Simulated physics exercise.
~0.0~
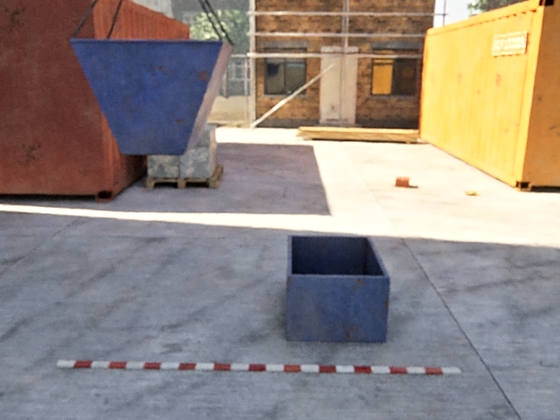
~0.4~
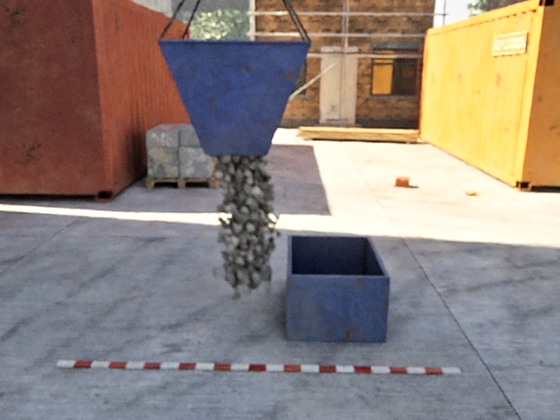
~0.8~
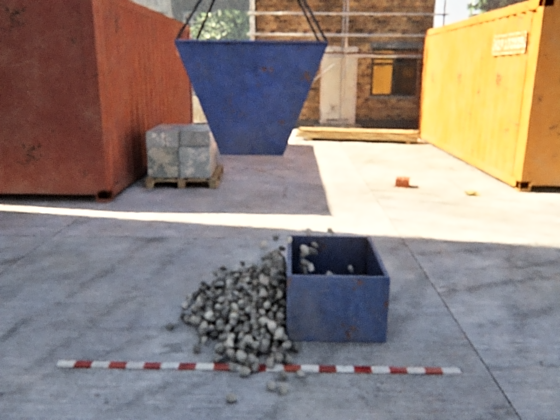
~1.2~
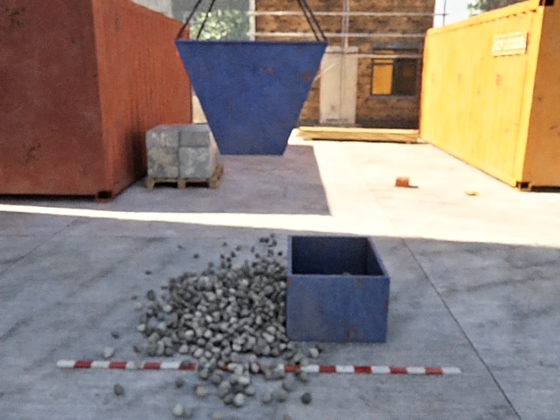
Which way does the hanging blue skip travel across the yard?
The skip travels to the right, toward the open bin.
